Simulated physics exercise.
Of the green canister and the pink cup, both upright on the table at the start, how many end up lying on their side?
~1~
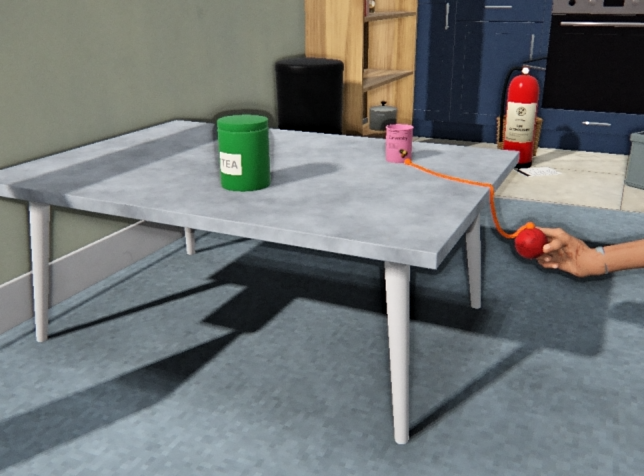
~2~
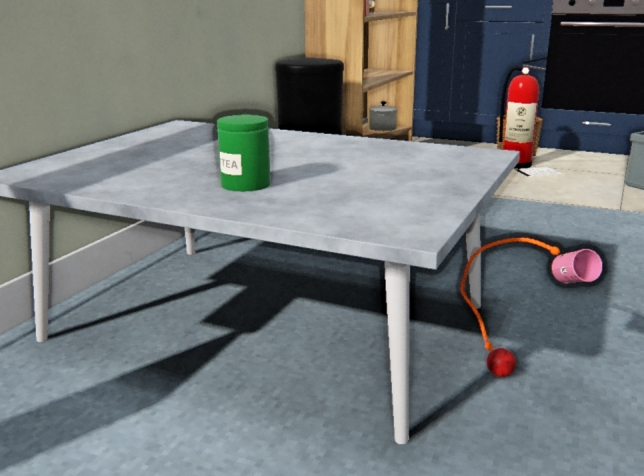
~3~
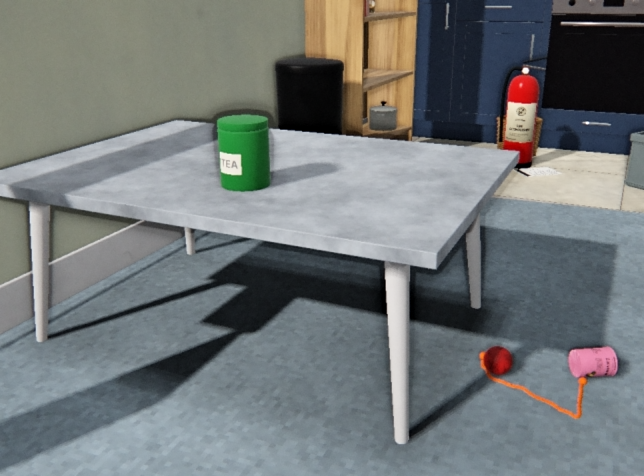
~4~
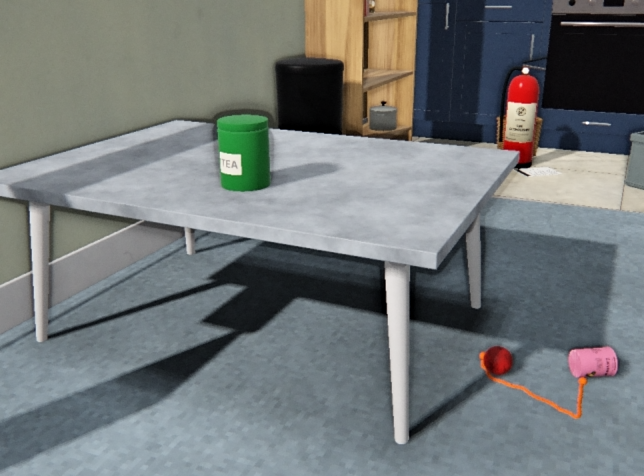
One of them does. The pink cup ends on its side on the floor, while the green canister stays upright on the table.
